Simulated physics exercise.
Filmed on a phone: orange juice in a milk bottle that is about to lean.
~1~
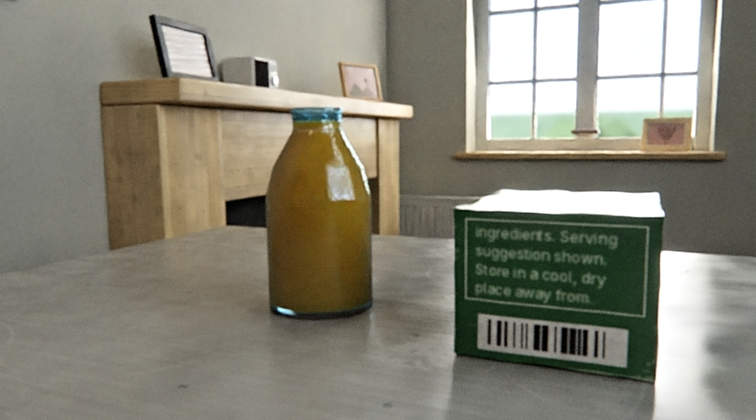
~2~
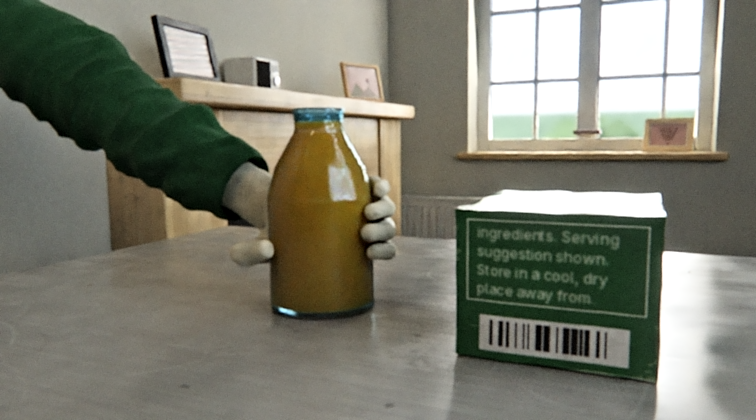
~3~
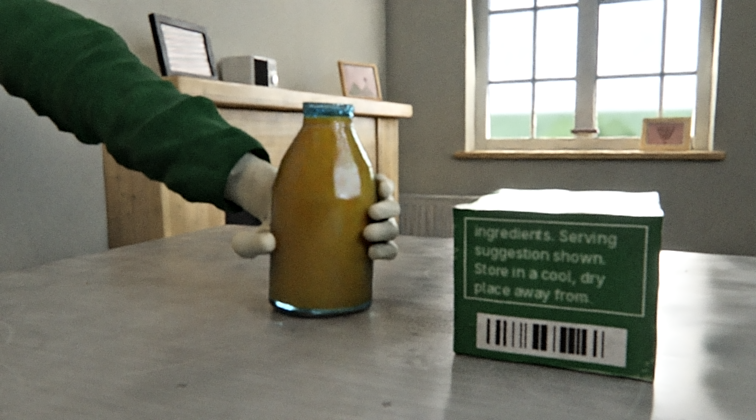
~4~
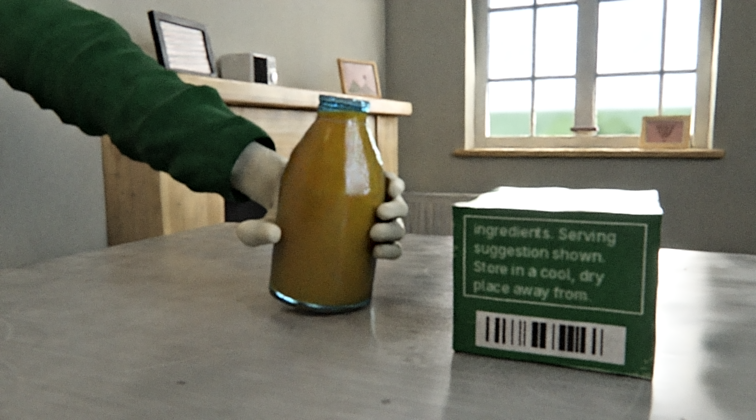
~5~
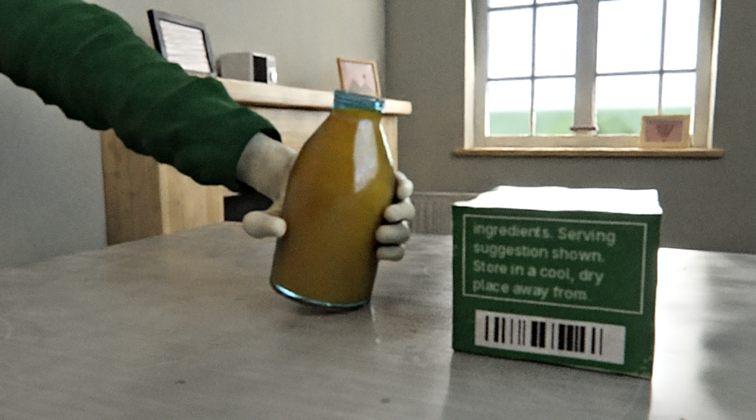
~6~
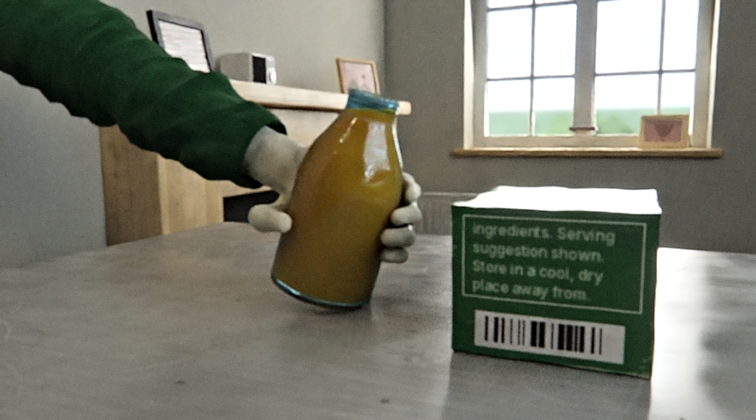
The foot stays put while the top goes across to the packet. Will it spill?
The milk bottle spills.
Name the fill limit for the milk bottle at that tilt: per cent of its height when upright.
Close to 85 %.
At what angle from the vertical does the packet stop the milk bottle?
Roughly 50°.
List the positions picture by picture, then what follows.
It stands upright; milk bottle (319, 205) nearly full, in the first frame.
A hand takes hold; milk bottle nearly full, surface at (319, 123); packet (566, 268), in the second frame.
On the way over; milk bottle (325, 201) nearly full, in the third frame.
It is leaning; milk bottle nearly full, surface at (343, 113); packet (562, 265), in the fourth frame.
Tipping on its foot; milk bottle (341, 191) nearly full, in the fifth frame.
The top moves towards the packet; milk bottle nearly full, surface at (371, 111); packet (561, 264), in the sixth frame.
Next, the milk bottle leans by about 35°; its rim is dry.
After that, the milk bottle leans by about 45°; it has slopped over; all of the orange juice is inside.
Finally, the milk bottle leans by about 50°, against the packet; it has slopped over; nearly all of the orange juice is inside.
